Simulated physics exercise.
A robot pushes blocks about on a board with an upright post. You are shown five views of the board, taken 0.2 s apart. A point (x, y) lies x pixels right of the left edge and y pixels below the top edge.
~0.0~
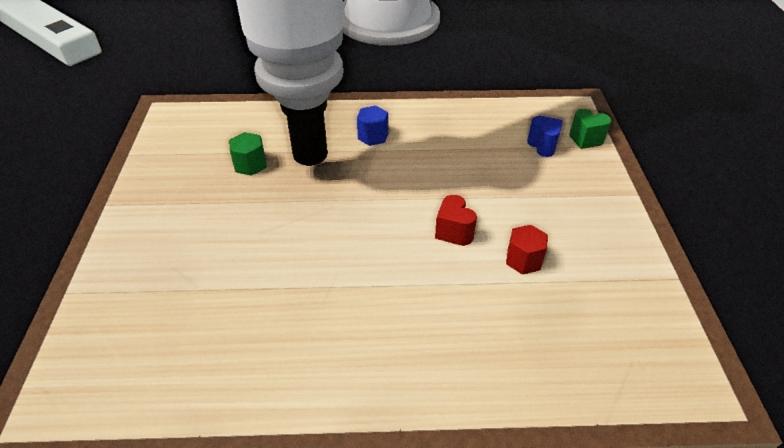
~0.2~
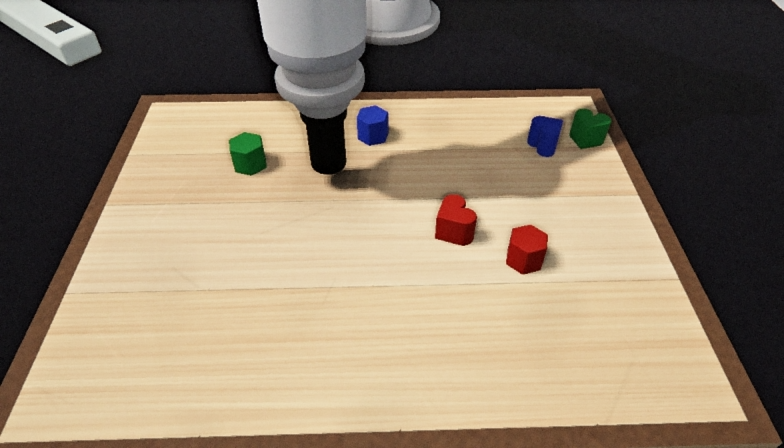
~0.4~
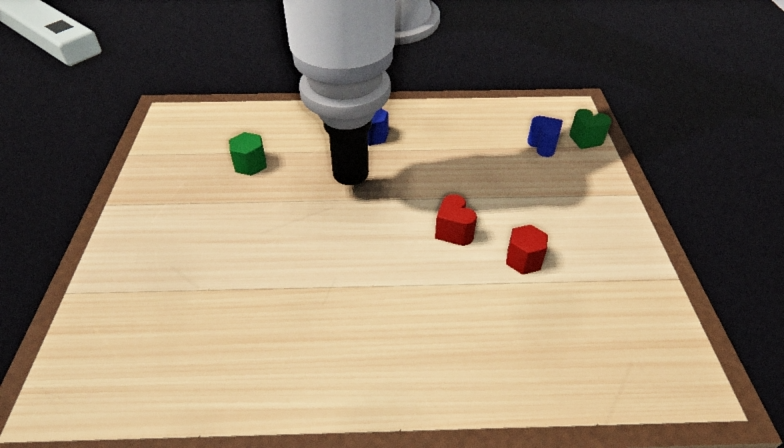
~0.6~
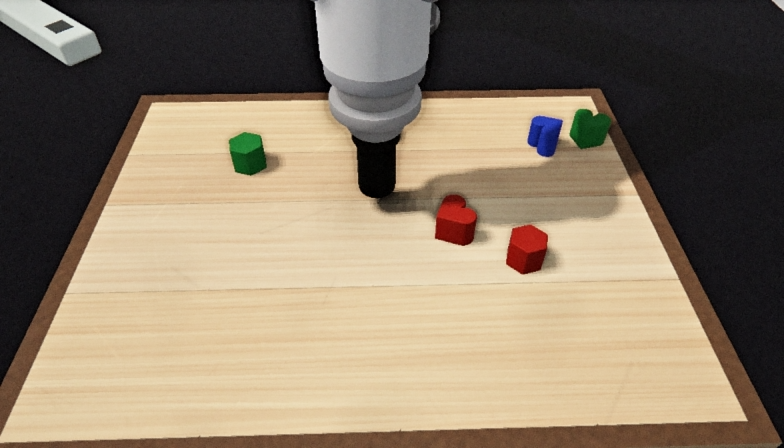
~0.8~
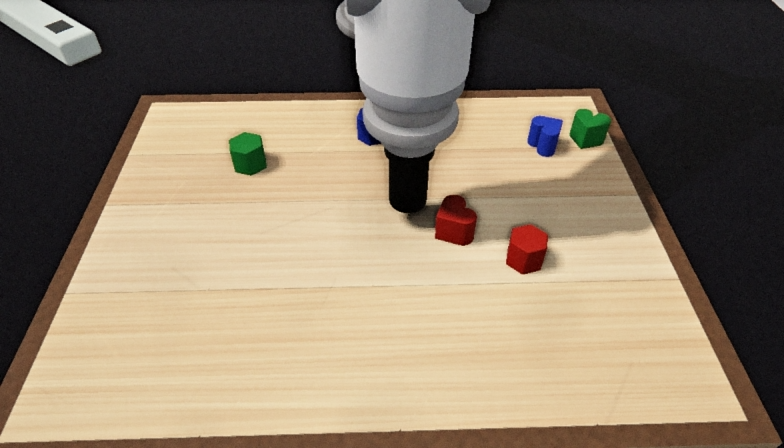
A grey robot arm with a black tip moved slowly right and toward the viewer across a wooden board, nearing the red heart block, while the red, blue and green blocks all stayed still.
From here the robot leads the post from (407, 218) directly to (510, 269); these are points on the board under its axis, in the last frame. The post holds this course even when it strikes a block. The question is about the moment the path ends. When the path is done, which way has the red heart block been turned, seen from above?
It turns counter-clockwise.
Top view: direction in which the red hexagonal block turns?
It makes a clockwise turn.
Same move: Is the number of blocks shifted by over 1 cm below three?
I expect so.
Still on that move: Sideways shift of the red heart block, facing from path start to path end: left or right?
Off to the left side.
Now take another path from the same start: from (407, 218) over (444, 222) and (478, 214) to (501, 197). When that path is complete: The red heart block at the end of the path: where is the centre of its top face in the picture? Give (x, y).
Around (496, 217).
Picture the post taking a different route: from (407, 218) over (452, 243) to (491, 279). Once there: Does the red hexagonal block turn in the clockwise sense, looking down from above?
Yes, I think so.
On the path given first. One third of the way, post at (442, 218); red heart block at (479, 216), turned 15° anticlockwise.
Two thirds of the way, post at (478, 235); red heart block at (514, 222), turned 40° anticlockwise; red hexagonal block at (547, 242), turned 40° clockwise.
At the end, post at (514, 253); red heart block at (529, 220), turned 60° anticlockwise; red hexagonal block at (554, 244), turned 50° clockwise.
